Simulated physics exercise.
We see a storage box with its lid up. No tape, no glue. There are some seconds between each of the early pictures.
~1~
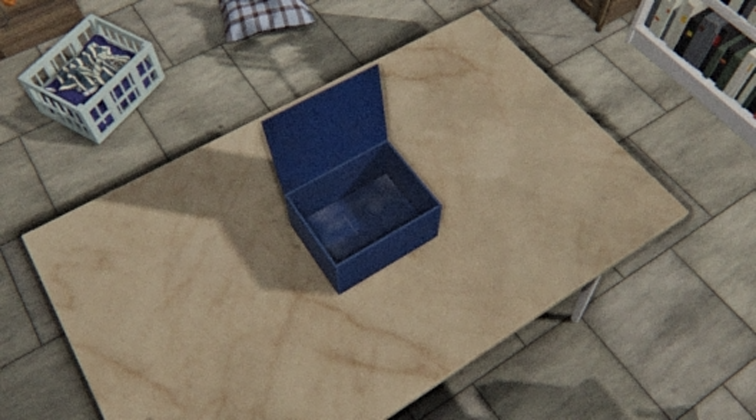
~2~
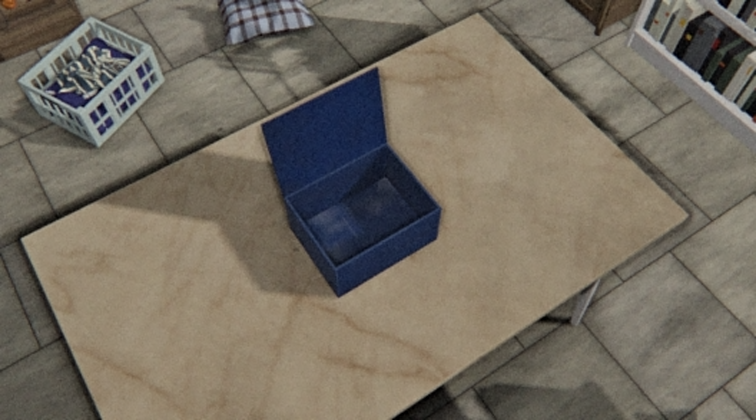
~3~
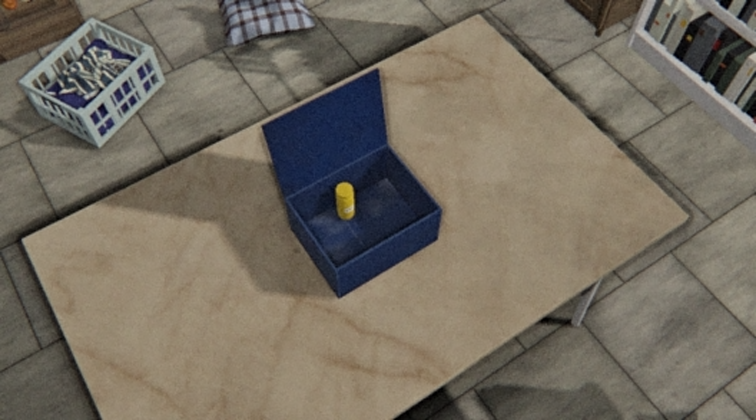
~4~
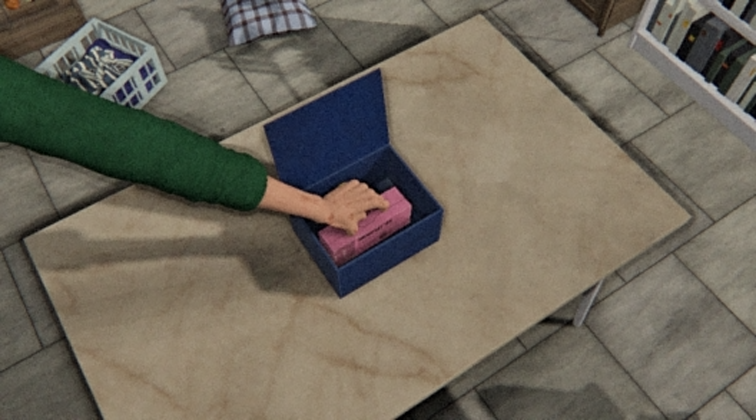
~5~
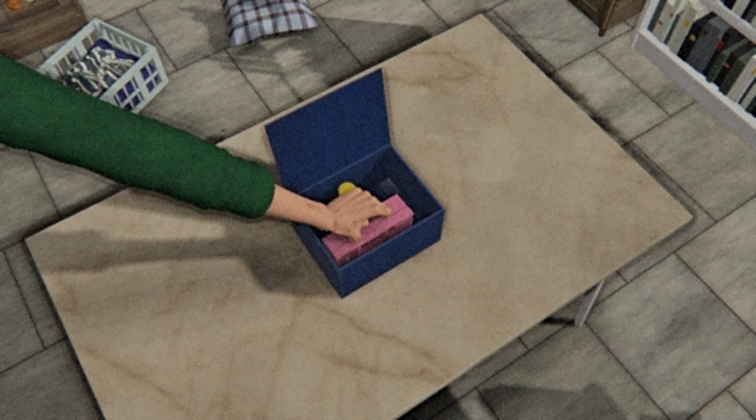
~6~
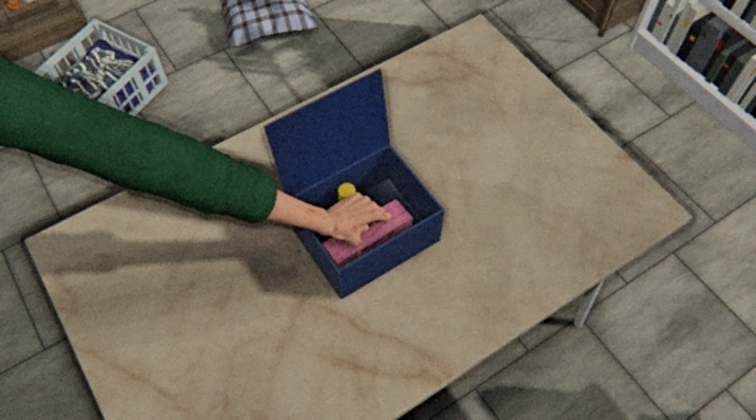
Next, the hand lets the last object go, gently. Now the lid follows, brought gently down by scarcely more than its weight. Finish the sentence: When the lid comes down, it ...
When the lid comes down, it meets the rim.
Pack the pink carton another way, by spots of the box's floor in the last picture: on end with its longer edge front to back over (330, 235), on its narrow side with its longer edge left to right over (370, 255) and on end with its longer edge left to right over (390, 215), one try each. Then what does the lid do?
The first time the lid can't shut, the second time it goes down fully, and the third time it can't shut.
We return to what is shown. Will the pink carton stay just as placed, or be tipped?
Observation: The pink carton keeps the set orientation.
Then, 1.30 s on from there, lid 80° above the rim.
Then, 1.70 s on from there, lid 47° above the rim.
Then, 2.00 s on from there, lid 9° above the rim.
In the end, lid shut; both unmoved. At the end, from the last picture's camera, pink carton near (368, 238).
